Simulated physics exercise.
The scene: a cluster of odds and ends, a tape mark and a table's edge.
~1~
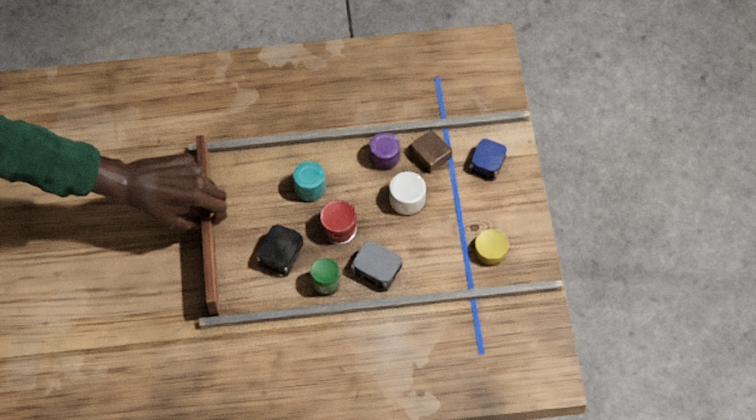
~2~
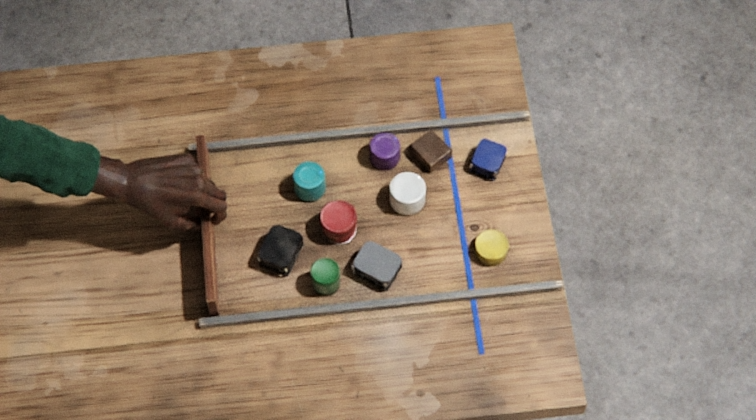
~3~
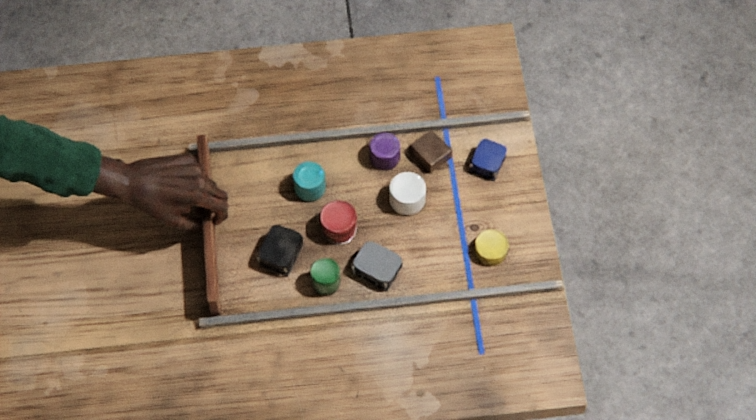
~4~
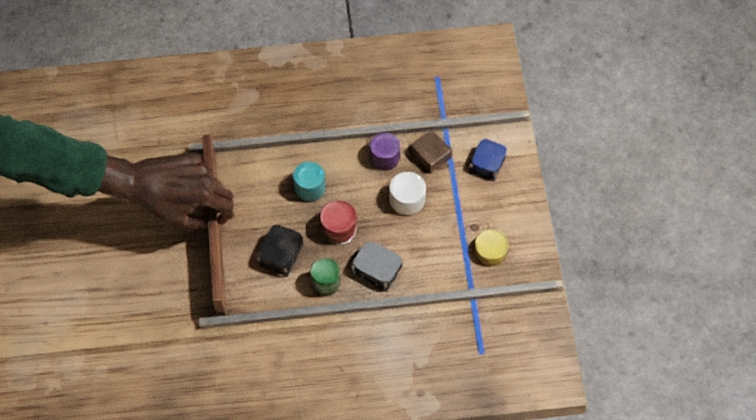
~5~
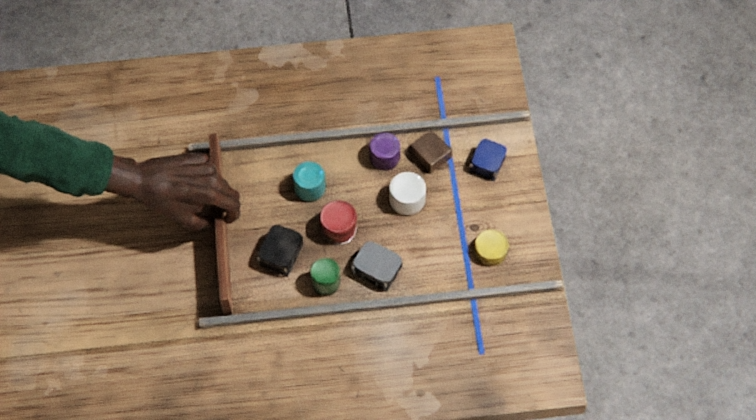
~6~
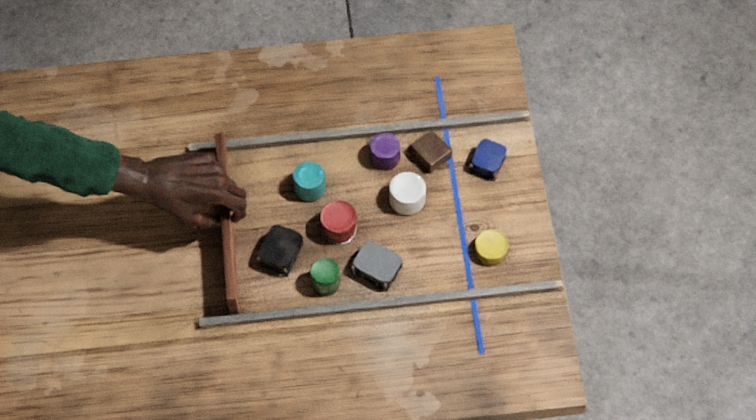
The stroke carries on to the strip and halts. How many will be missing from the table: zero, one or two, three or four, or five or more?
The number that fall off is zero.
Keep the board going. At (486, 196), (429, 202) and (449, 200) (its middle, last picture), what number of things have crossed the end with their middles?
The counts: 1, 0 and 0.
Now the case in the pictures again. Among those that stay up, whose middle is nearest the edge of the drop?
The yellow tub ends nearest.
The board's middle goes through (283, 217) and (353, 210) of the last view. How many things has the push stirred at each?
The counts are 1 and 6.
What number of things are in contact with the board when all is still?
In contact: 5.
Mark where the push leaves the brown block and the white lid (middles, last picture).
First (491, 144), then (474, 189).
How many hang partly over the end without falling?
That would be 0.
Soon after, none off yet; blue case at rest near (489, 160); yellow tub at rest near (491, 248); brown block at rest near (431, 151).
At rest, the number that fall off is zero.
